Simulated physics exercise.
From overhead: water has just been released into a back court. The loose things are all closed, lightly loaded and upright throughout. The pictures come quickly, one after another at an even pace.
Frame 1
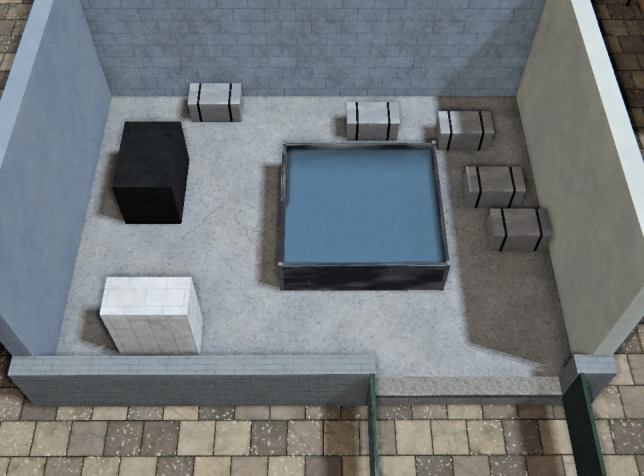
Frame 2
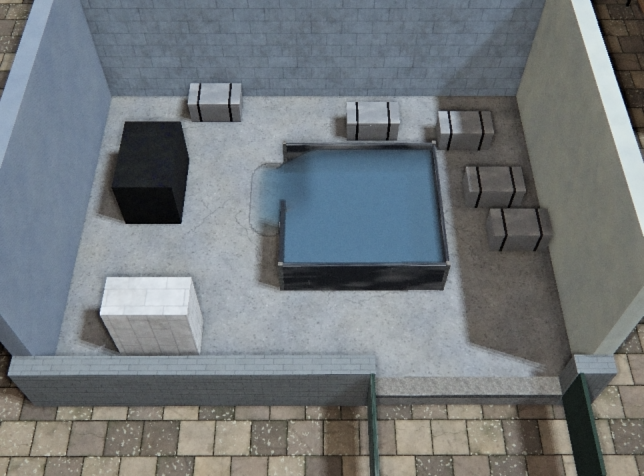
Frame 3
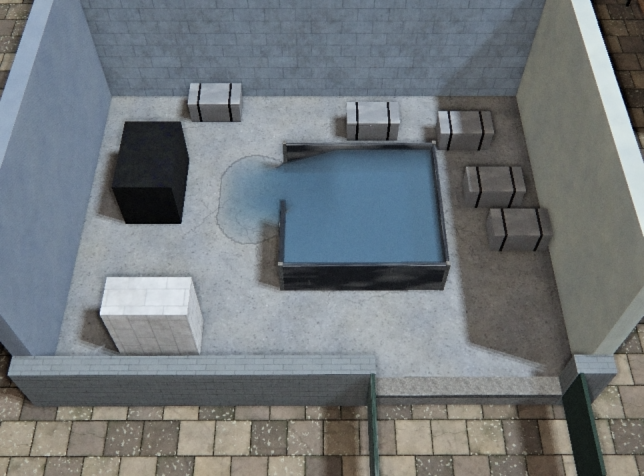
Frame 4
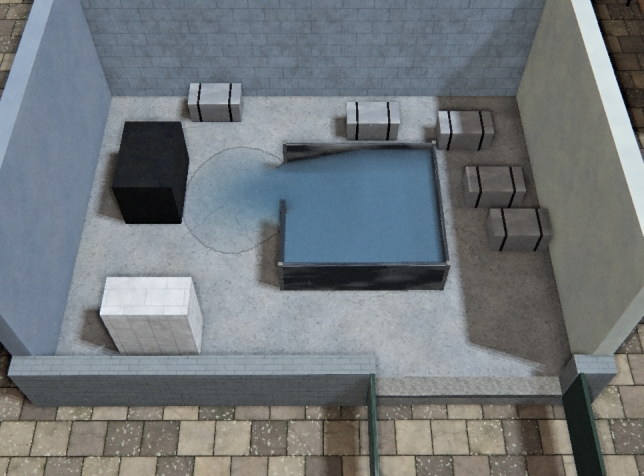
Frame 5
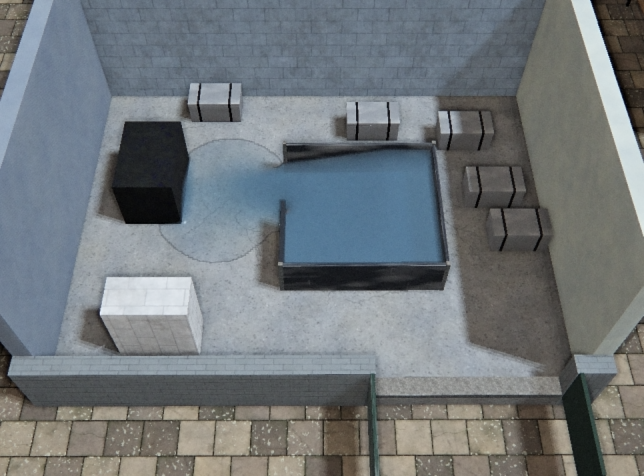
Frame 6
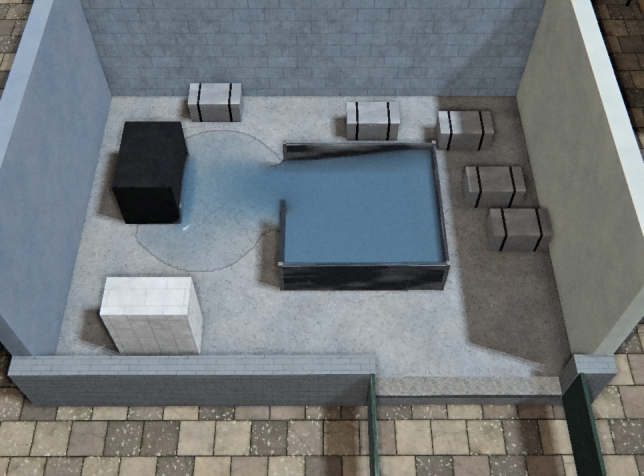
A raised, square pool of blue water in a dark frame stands right of centre in a walled back court with a pale floor, seen from overhead at an angle. A black block stands to the left, a white one at lower left, and five grey trunks with dark bands sit along the back and right. Water pours from the pool's left side and spreads leftward in a thin, rounded sheet, reaching the black block, while the trunks and camera stay still.
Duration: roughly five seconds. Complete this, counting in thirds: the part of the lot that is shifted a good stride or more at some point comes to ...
It comes to less than a third.
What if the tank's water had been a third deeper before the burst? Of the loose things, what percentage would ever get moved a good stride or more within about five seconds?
Something like 20 % of the loose things.
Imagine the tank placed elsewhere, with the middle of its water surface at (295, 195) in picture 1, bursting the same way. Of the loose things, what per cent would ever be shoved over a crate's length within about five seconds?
My guess is about 20 percent of them.
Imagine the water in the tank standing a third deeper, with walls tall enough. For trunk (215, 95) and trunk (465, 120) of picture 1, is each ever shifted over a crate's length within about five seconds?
Each in sequence - carried at least that far, never got there.
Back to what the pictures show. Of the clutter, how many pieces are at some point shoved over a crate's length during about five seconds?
The total is 0.
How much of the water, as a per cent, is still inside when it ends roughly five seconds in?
I make it 100 percent.
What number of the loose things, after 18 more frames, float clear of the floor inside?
By my reckoning the number comes out at 0.
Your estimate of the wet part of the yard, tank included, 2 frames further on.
By my count it's near 30 in a hundred.
A moment on, 0 of 5 are well off their spots; 0 afloat.
Next, 0 of 5 are well off their spots; 0 afloat.
Later, 0 of 5 are well off their spots; 0 afloat.
In the end, 0 of 5 are well off their spots, and 0 have been at some point; 0 afloat.
